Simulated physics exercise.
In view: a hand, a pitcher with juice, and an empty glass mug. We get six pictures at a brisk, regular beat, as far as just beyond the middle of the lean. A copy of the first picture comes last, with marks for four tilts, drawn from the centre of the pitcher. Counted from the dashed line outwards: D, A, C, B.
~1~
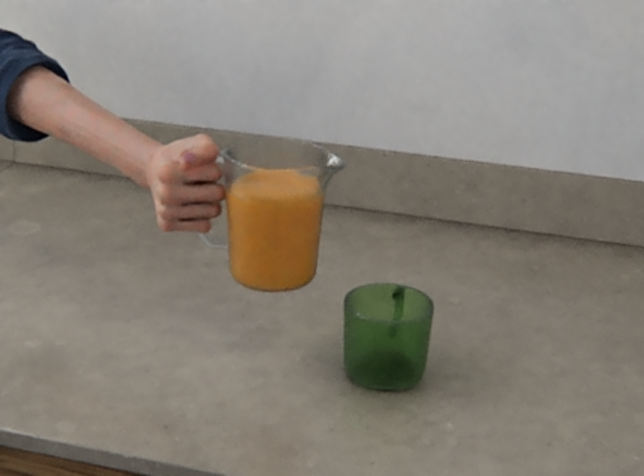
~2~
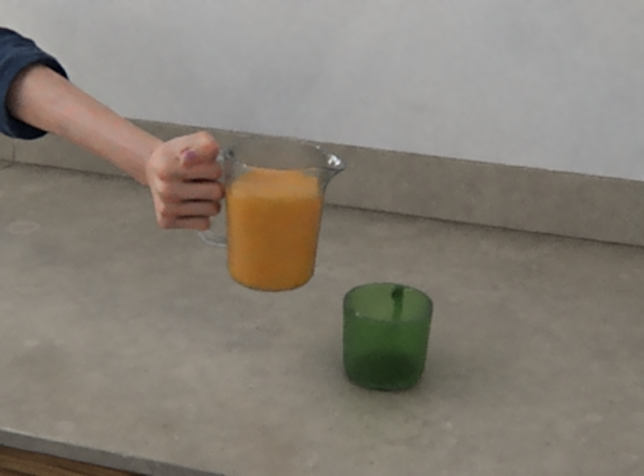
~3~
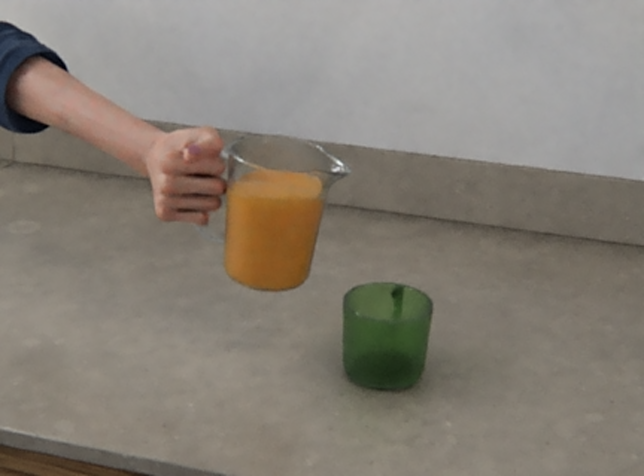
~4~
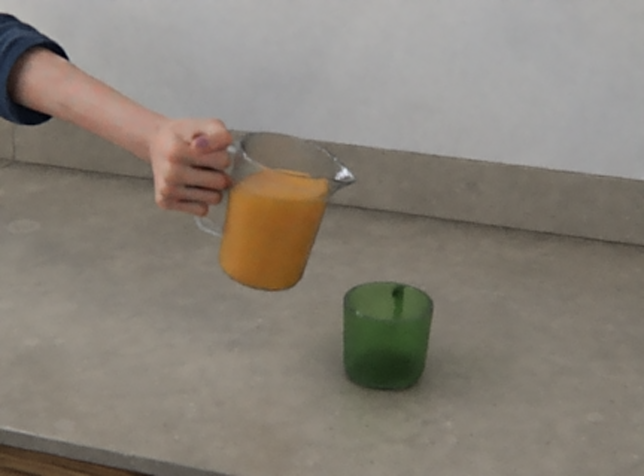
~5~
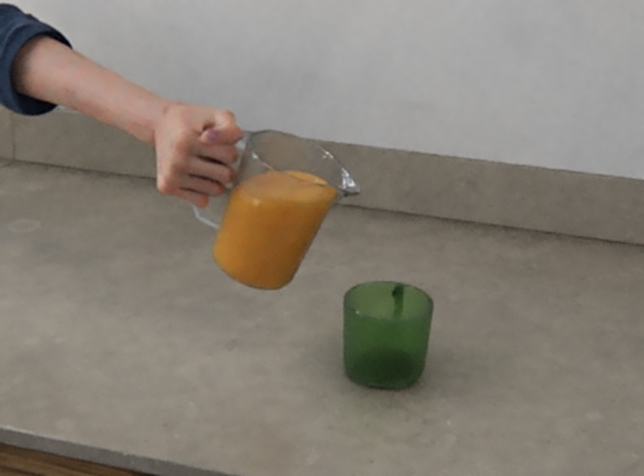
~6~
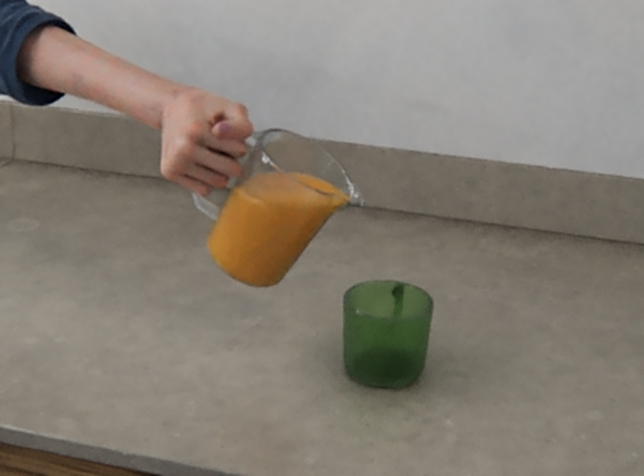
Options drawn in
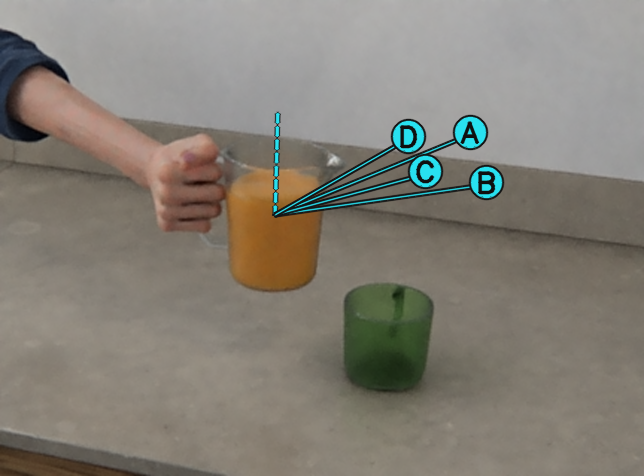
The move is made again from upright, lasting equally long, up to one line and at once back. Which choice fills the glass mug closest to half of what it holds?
A is best.
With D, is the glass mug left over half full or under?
Under.
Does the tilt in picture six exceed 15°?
Yes, it does.
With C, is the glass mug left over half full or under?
Over.
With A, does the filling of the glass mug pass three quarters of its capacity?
No, less.
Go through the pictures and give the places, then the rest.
In the first picture, upright, lip at (344, 164); rim of the glass mug round (389, 302); nothing has left yet.
In the second picture, upright, lip at (345, 166); nothing has left yet.
In the third picture, tipped about 6°, lip at (349, 171); nothing has left yet.
In the fourth picture, tipped about 12°, lip at (354, 180); nothing has left yet.
In the fifth picture, tipped about 20°, lip at (359, 191); nothing has left yet.
In the sixth picture, tipped about 29°, lip at (363, 203); nothing has left yet.
In cyan, A at (455, 140); B at (470, 187); C at (409, 178); D at (394, 146).
With A, the glass mug ends with about 49 % of what it can hold.
With B, the glass mug ends with about 84 % of what it can hold; 3 % of the juice is spilt.
With C, the glass mug ends with about 67 % of what it can hold.
With D, the glass mug ends with about 33 % of what it can hold.
